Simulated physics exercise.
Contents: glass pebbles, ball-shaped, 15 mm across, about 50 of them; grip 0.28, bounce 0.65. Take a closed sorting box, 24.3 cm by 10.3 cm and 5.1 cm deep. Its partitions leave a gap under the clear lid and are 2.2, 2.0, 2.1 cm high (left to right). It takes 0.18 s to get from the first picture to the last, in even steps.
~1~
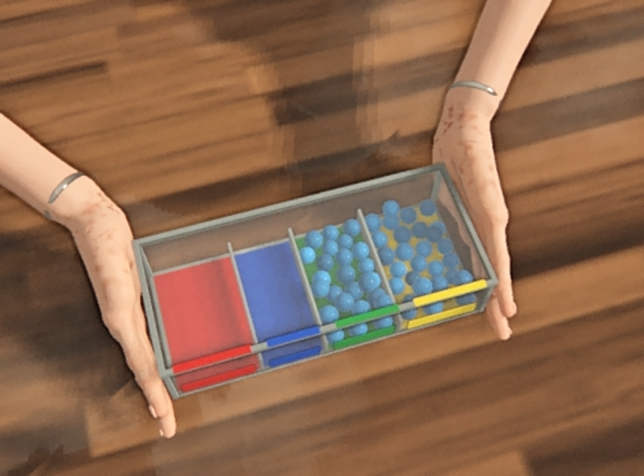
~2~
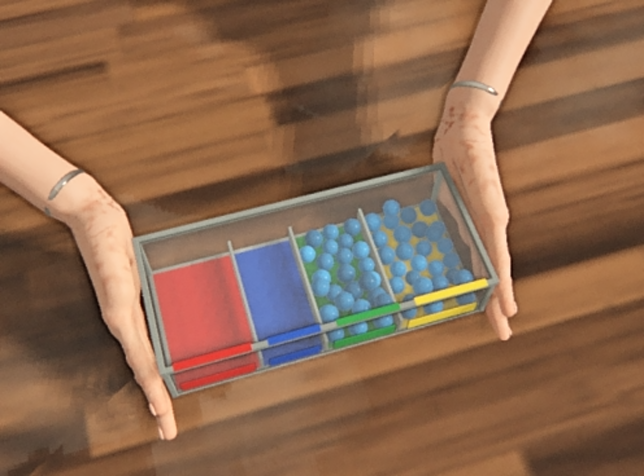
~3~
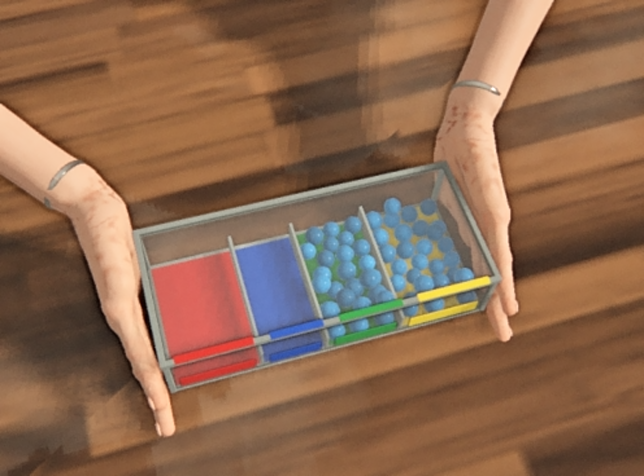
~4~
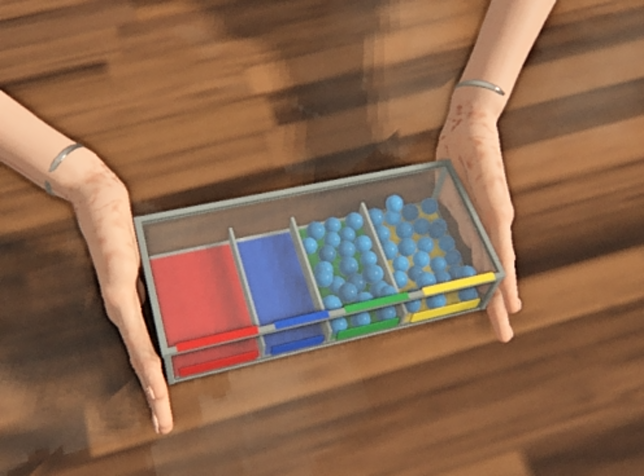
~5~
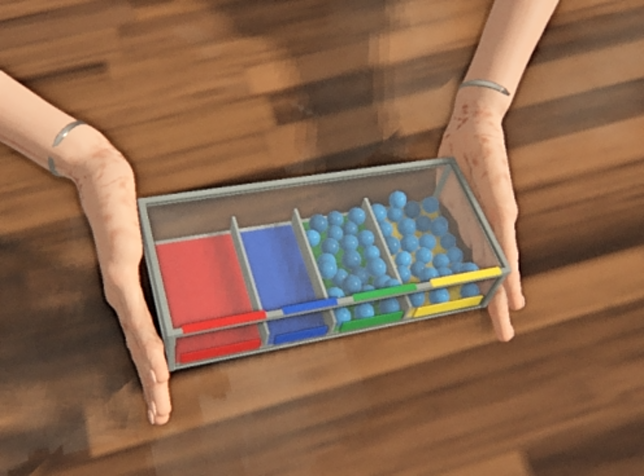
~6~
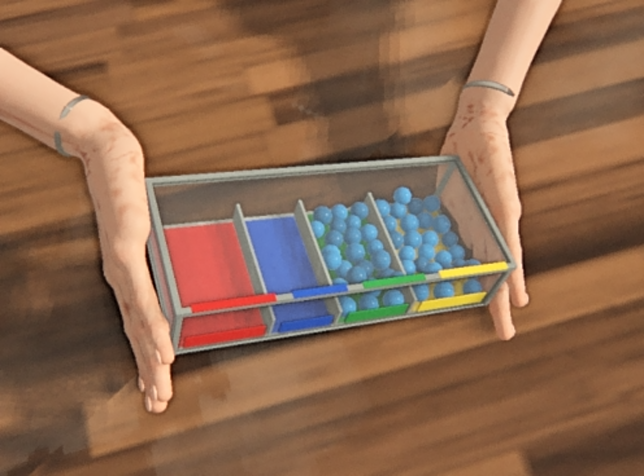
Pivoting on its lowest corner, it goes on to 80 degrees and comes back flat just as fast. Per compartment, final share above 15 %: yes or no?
Red no; blue no; green yes; yellow yes.
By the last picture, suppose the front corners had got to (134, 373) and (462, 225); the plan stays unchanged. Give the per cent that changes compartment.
It comes to around 85 per cent in that case.
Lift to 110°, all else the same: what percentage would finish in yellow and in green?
Then: Yellow 95, green 5.
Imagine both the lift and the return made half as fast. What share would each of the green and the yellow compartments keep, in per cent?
Final per cent - green: 40, yellow: 60.
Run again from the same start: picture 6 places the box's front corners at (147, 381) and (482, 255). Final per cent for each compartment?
You'd see red at 50 percent, blue at 25, green at 20 and yellow at 10 percent.
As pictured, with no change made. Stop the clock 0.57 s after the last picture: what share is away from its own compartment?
Around 5 in a hundred.
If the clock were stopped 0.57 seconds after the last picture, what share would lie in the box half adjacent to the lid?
About 10 per cent.
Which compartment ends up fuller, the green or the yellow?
It's the yellow one that holds more.
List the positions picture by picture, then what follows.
In the first picture, box tilt 0 degrees, front corners at (165, 371) and (491, 280); green 45 %, yellow 55 %.
In the second picture, box tilt 1 degrees, front corners at (165, 369) and (492, 280).
In the third picture, box tilt 3 degrees, front corners at (165, 362) and (494, 278).
In the fourth picture, box tilt 6 degrees, front corners at (167, 350) and (499, 274), lowest corner right back.
In the fifth picture, box tilt 11 degrees, front corners at (173, 331) and (504, 269), lowest corner right back.
In the sixth picture, box tilt 16 degrees, front corners at (181, 310) and (510, 265), lowest corner right back; green 45 %, yellow 55 %.
Then, 0.57 s after the last picture, tilt 79 degrees; green 40 %, yellow 60 %.
Then, 0.94 s after the last picture, tilt 35 degrees; green 25 %, yellow 75 %.
Then, 1.41 s after the last picture, tilt 0 degrees; green 25 %, yellow 75 %.
In the end, red 0 %, blue 0 %, green 25 %, yellow 75 %.
